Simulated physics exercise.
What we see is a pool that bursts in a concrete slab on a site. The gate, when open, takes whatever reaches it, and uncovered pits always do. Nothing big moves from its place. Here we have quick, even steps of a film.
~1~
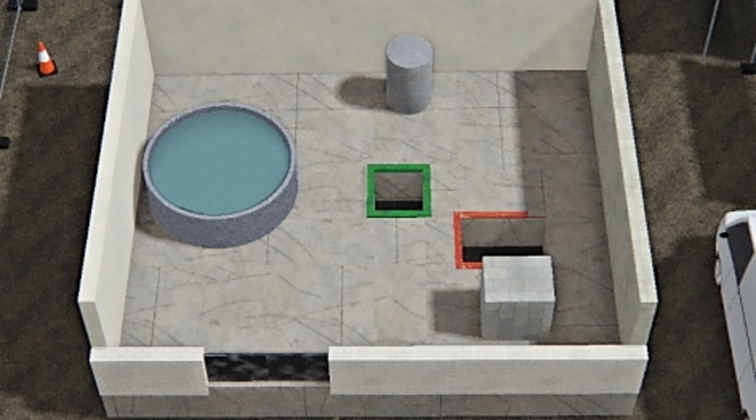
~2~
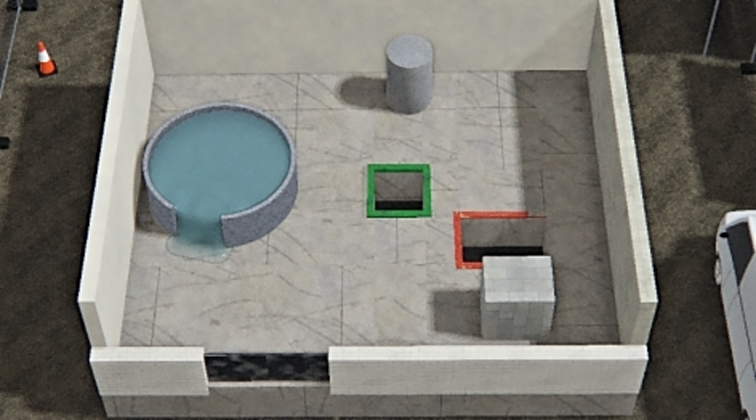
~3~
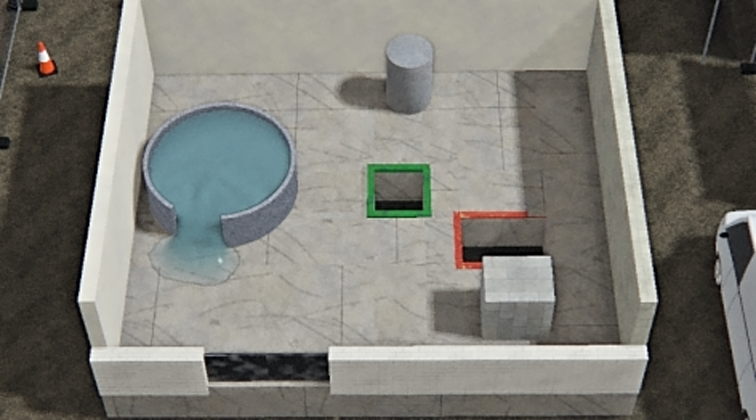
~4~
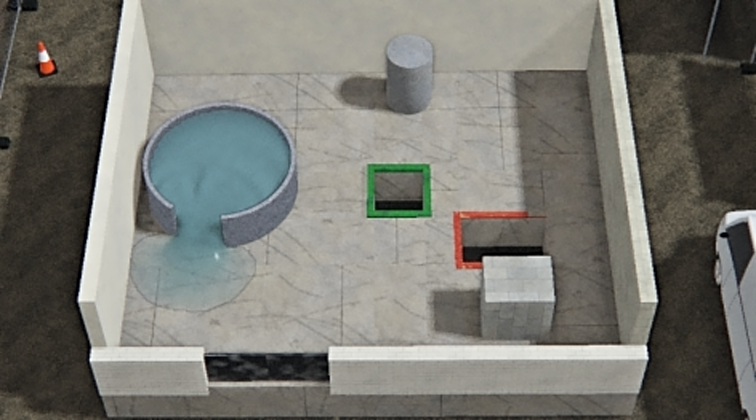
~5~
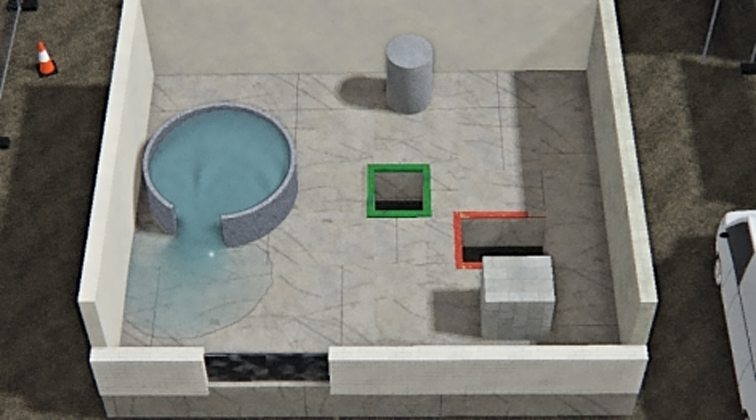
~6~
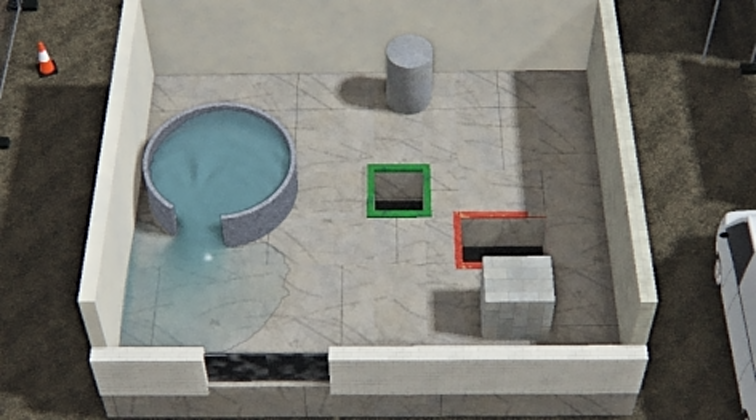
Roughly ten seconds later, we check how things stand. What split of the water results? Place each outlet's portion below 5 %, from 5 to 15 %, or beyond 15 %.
Once it settles, the gate collects below 5 %, the green pit collects below 5 %, the red pit collects beyond 15 %.
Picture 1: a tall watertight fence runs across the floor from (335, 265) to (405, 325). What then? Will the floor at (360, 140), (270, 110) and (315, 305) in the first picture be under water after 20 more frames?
Result, listed order: Spot 1 kept clear of the flood, spot 2 kept clear of the flood, spot 3 reached by the flood.
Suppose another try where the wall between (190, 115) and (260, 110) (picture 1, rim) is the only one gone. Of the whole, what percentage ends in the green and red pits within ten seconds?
The green pit gets 10 per cent and the red pit 8 per cent.
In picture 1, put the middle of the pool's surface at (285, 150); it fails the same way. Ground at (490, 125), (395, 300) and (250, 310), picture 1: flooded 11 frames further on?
Location one: Bone dry; location two: Bone dry; location three: Soaked.
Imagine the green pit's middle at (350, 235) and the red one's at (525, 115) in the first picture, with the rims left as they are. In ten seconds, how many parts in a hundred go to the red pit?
In per cent: Red 12.
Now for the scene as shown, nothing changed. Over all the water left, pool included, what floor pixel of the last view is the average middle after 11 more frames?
The water centres close to (212, 240).
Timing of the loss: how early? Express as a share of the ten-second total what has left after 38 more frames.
Roughly 35 percent of it.
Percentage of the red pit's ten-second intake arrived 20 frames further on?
Share at that point: Roughly 0 %.
A moment on, water covers 15 % of the floor; the gate 0 %, the green pit 0 %, the red pit 0 %.
Next, water covers 20 % of the floor; the gate 0 %, the green pit 0 %, the red pit 0 %.
Then, water covers 40 % of the floor; the gate 0 %, the green pit 0 %, the red pit 0 %.
Later, water covers 55 % of the floor; the gate 0 %, the green pit 0 %, the red pit 8 %.
In the end, water covers 90 % of the floor; the gate 0 %, the green pit 1 %, the red pit 21 %.
